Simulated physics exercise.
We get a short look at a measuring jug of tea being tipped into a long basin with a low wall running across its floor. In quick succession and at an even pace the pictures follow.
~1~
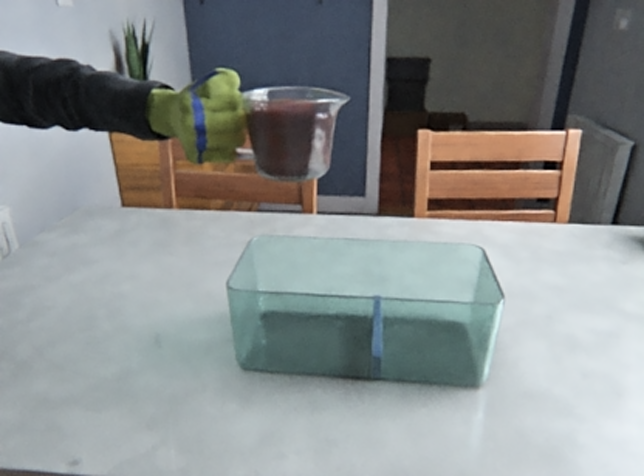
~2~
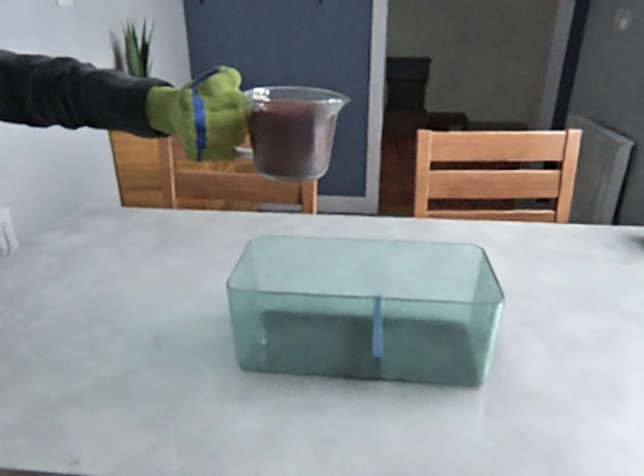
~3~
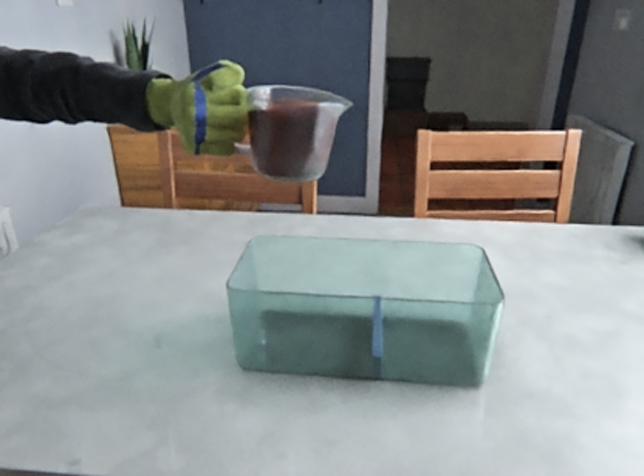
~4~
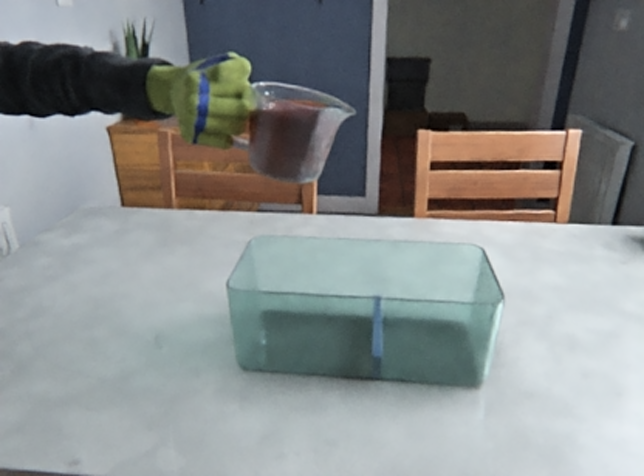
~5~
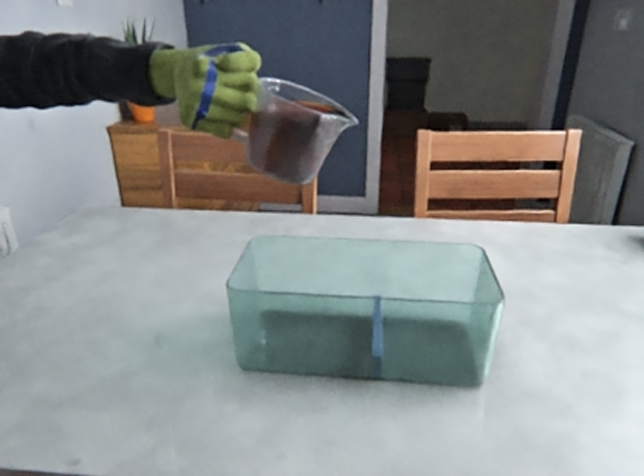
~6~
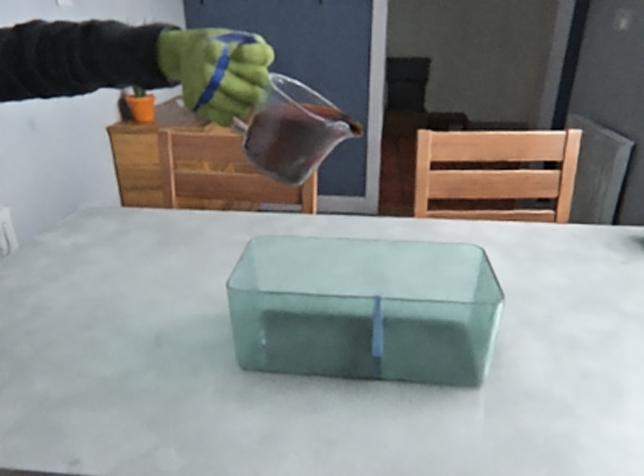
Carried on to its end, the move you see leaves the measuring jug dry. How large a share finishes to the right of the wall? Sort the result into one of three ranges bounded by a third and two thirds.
It falls in the top range, above two thirds.
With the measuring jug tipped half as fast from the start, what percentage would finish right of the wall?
Close to 80 out of every hundred.
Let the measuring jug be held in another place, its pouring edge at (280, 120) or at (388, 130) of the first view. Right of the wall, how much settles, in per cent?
First about 10, then 90 per cent.
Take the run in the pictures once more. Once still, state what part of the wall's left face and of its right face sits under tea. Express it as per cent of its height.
Once it settles, the left reaches around 10 and the right around 60.
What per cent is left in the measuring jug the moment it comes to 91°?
Roughly 40 in a hundred.
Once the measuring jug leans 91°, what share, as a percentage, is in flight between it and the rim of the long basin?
That comes to near 35 percent.
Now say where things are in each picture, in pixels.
The first frame shows tilt 0°; pouring edge (350, 97); surface from (250, 105) to (336, 108); the long basin's rim runs from (240, 261) to (493, 273); the wall's top is at (378, 323).
The second frame shows tilt 1°; pouring edge (351, 99); surface from (250, 105) to (336, 107).
The third frame shows tilt 6°; pouring edge (353, 104); surface from (252, 105) to (338, 109).
The fourth frame shows tilt 12°; pouring edge (356, 111); surface from (255, 105) to (343, 112).
The fifth frame shows tilt 21°; pouring edge (358, 122); surface from (257, 108) to (350, 115).
The sixth frame shows tilt 31°; pouring edge (359, 134); surface from (257, 113) to (350, 123); 3 per cent is over the edge.
A moment on, the measuring jug is tipped on its side and 42 per cent is still to pour, 0 is left of the wall and 21 right of it.
Next, the measuring jug is tipped right over and 6 per cent is still to pour, 12 is left of the wall and 69 right of it.
Then the measuring jug is tipped right over and 0 per cent is still to pour, 23 is left of the wall and 74 right of it.
Later the measuring jug is tipped right over and 0 per cent is still to pour, 24 is left of the wall and 74 right of it.
At rest 24 per cent lies left of the wall, 74 right of it and 2 outside.
